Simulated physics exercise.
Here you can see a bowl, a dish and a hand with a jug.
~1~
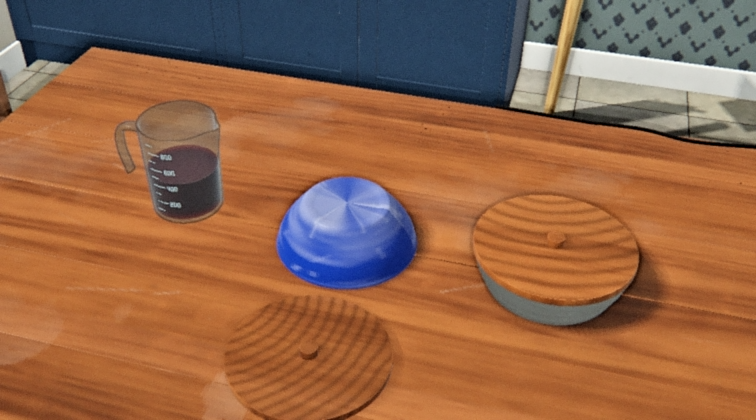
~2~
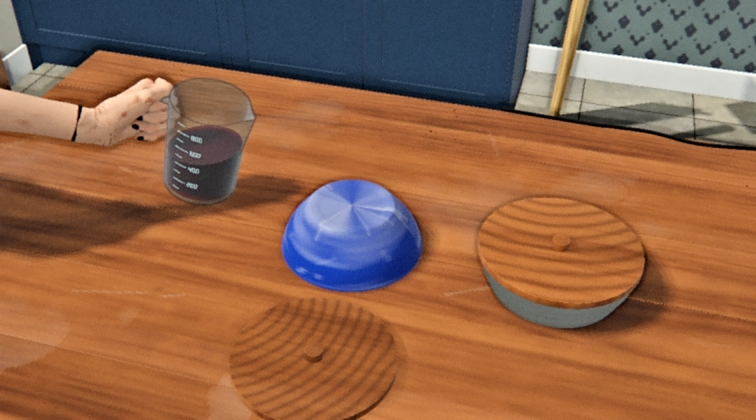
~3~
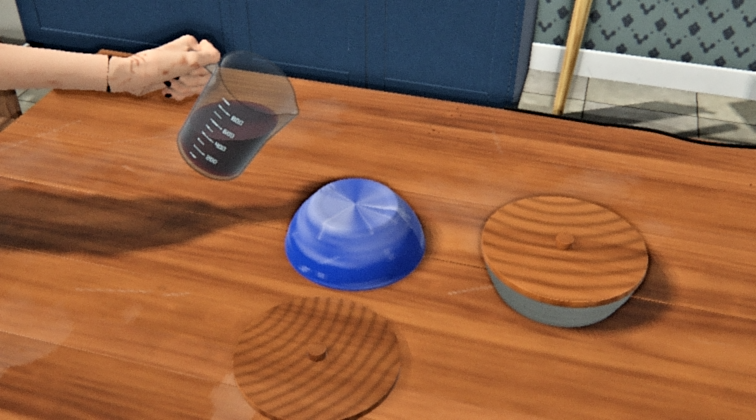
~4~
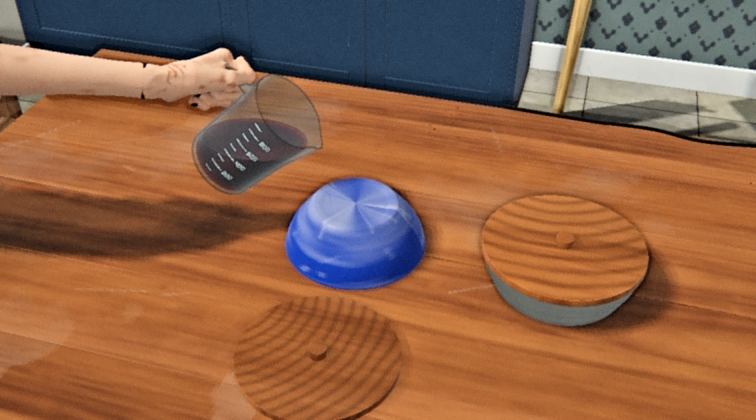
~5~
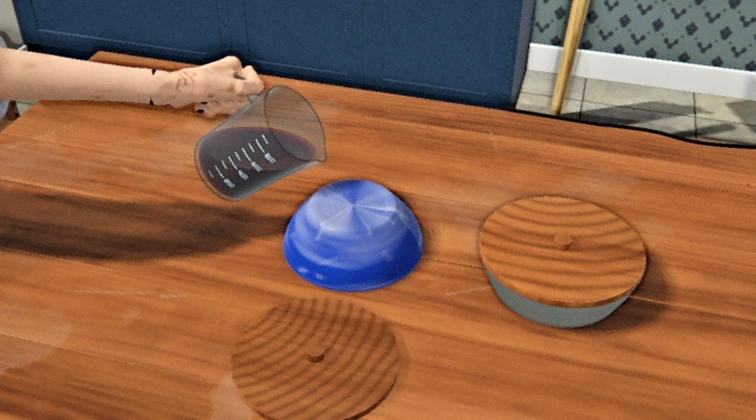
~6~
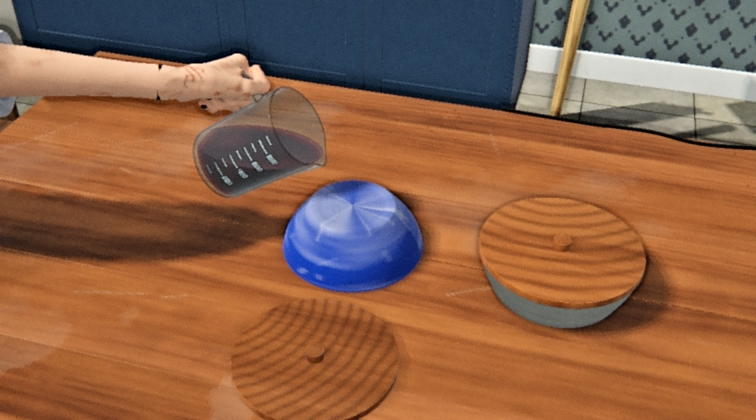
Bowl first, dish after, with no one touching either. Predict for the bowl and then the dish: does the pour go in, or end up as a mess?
Bowl - a mess; dish - a mess.
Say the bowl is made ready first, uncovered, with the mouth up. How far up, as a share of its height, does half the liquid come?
The level would reach around 30 percent of the height.
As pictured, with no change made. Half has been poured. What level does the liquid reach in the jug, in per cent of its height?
It sits at roughly 25 per cent of the height.
A moment on, it runs off the upturned base of the bowl.
Further on, it hits the lid of the dish and runs off.
When it is over, the bowl is empty, in a puddle; the dish is empty, in a puddle.
